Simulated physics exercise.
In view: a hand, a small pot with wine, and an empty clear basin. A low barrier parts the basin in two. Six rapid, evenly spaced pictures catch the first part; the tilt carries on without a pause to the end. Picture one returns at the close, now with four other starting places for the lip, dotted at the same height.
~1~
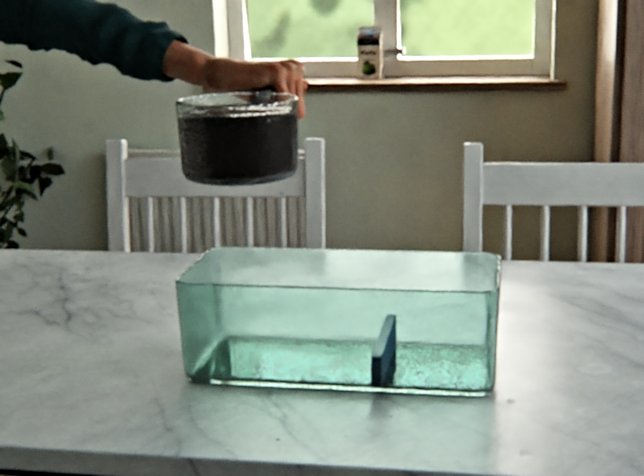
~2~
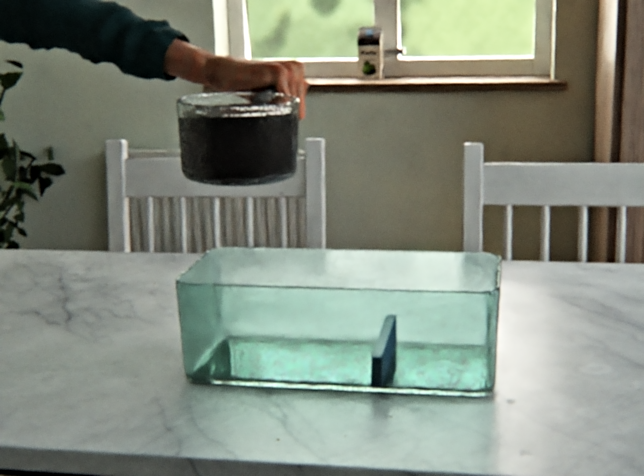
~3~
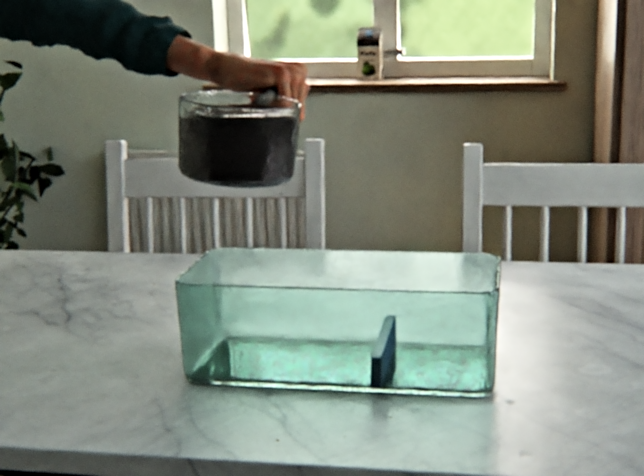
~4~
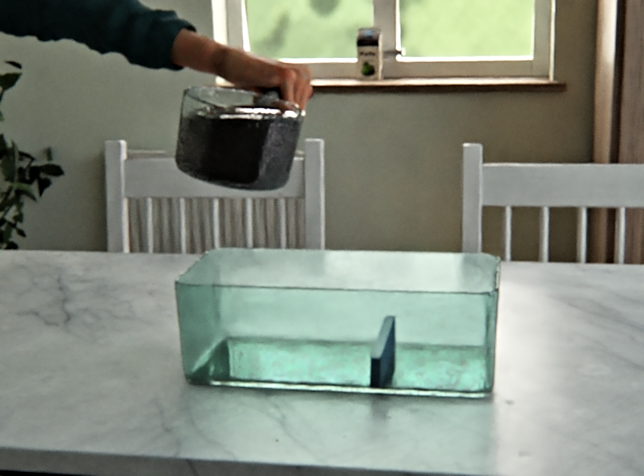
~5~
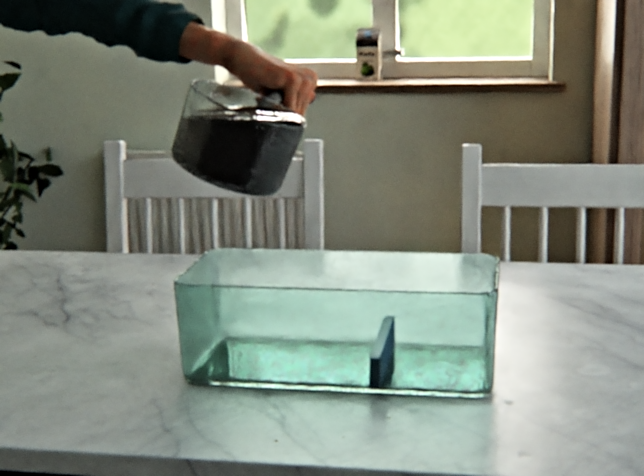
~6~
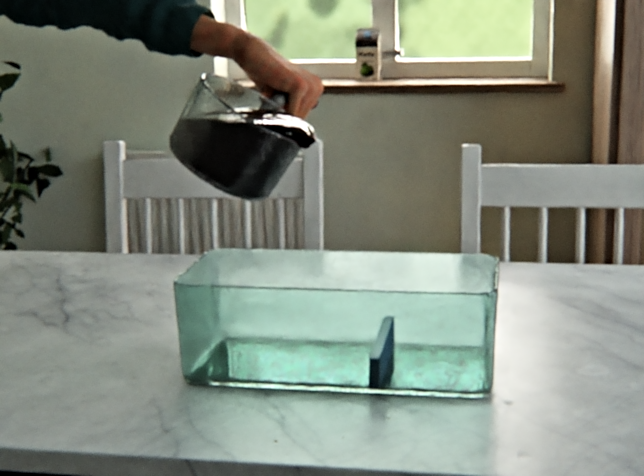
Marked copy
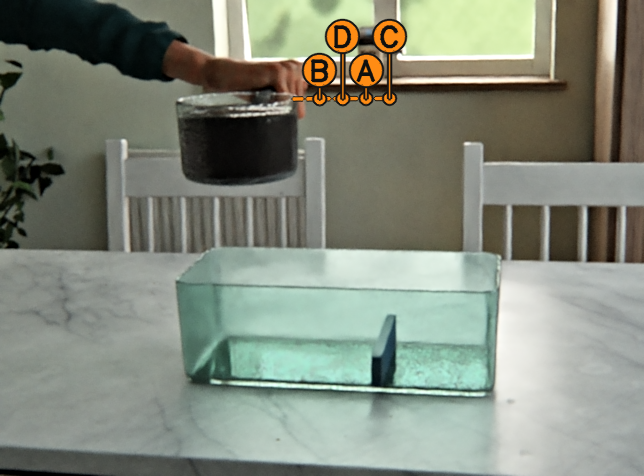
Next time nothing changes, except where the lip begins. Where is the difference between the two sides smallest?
Take B.
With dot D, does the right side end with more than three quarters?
No.
In orange, A at (366, 98); B at (319, 98); C at (389, 98); D at (342, 98).
Choosing A, about 25 % ends left of the wall and 73 % right of it.
Choosing B, about 51 % ends left of the wall and 47 % right of it.
Choosing C, about 32 % ends left of the wall and 66 % right of it.
Choosing D, about 33 % ends left of the wall and 66 % right of it.
